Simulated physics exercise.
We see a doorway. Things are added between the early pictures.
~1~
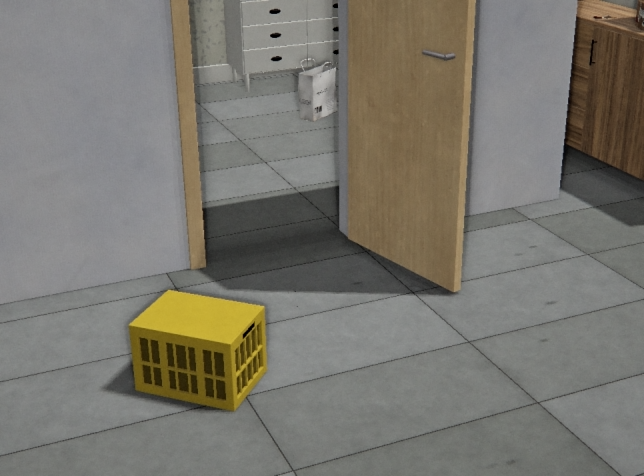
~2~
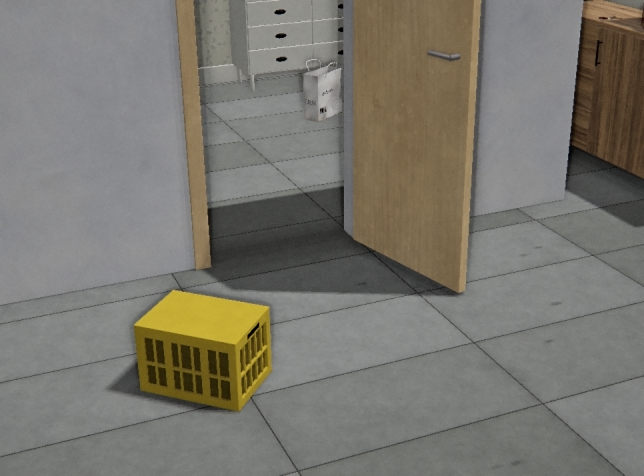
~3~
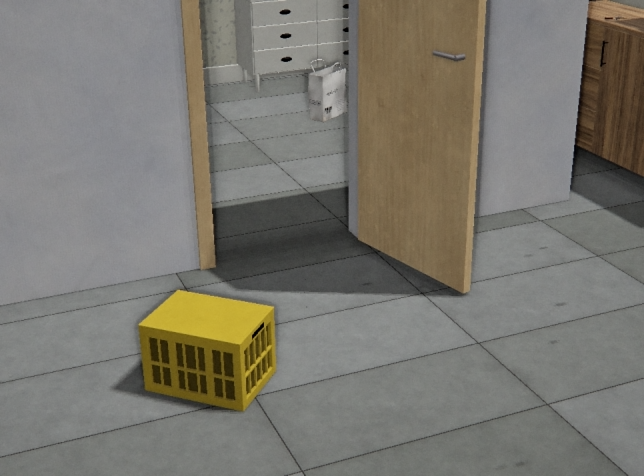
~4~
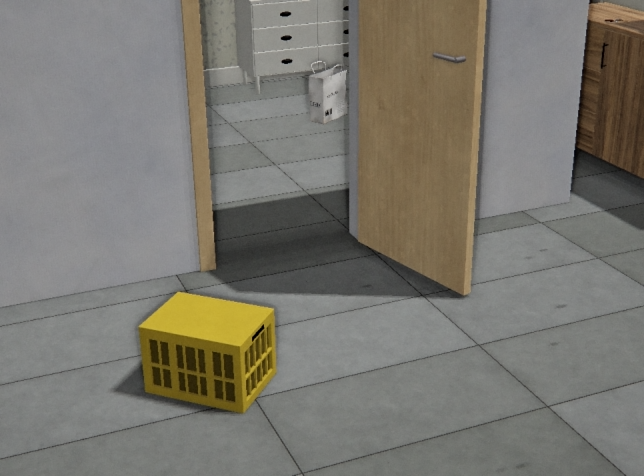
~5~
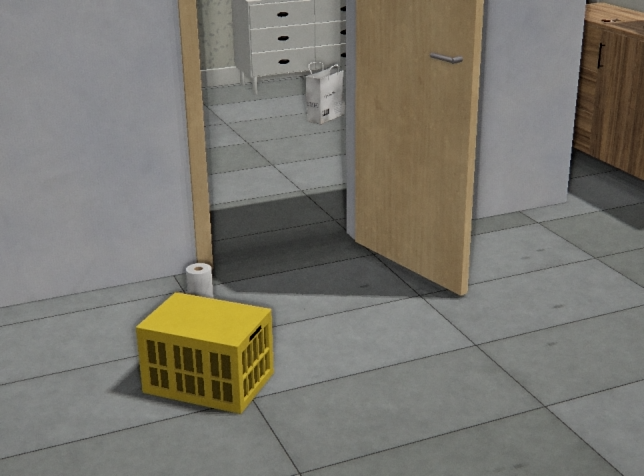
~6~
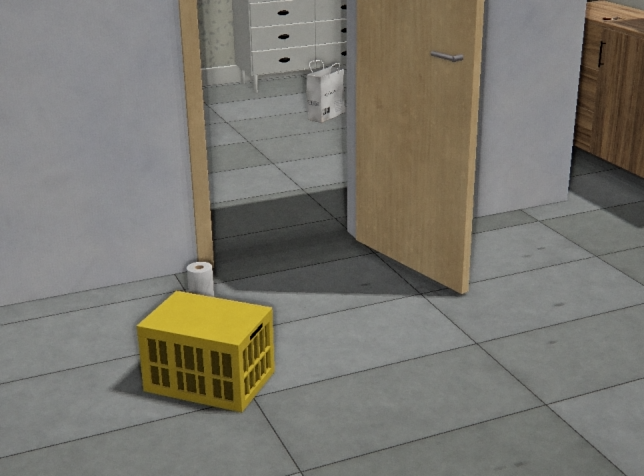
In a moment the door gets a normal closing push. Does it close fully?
The door reaches the frame.
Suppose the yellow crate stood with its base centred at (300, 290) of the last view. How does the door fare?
Then it jams.
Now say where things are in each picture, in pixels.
The first picture shows door wide open and still; yellow crate (200, 349).
The second picture shows door wide open and still; yellow crate (205, 349).
The third picture shows door wide open and still; yellow crate (209, 349).
The fourth picture shows door wide open and still; yellow crate (210, 351).
The fifth picture shows door wide open and still; yellow crate (207, 351).
The sixth picture shows door wide open and still; white roll (201, 293); yellow crate (208, 350).
Then, 0.60 s after the last picture, open by 89°.
Then, 1.20 s after the last picture, open by 58°.
Then, 1.60 s after the last picture, open by 37°.
Then, 2.10 s after the last picture, open by 9°.
At rest, open by 0°; both in place. Seen from the same camera at the end, white roll near (201, 293).
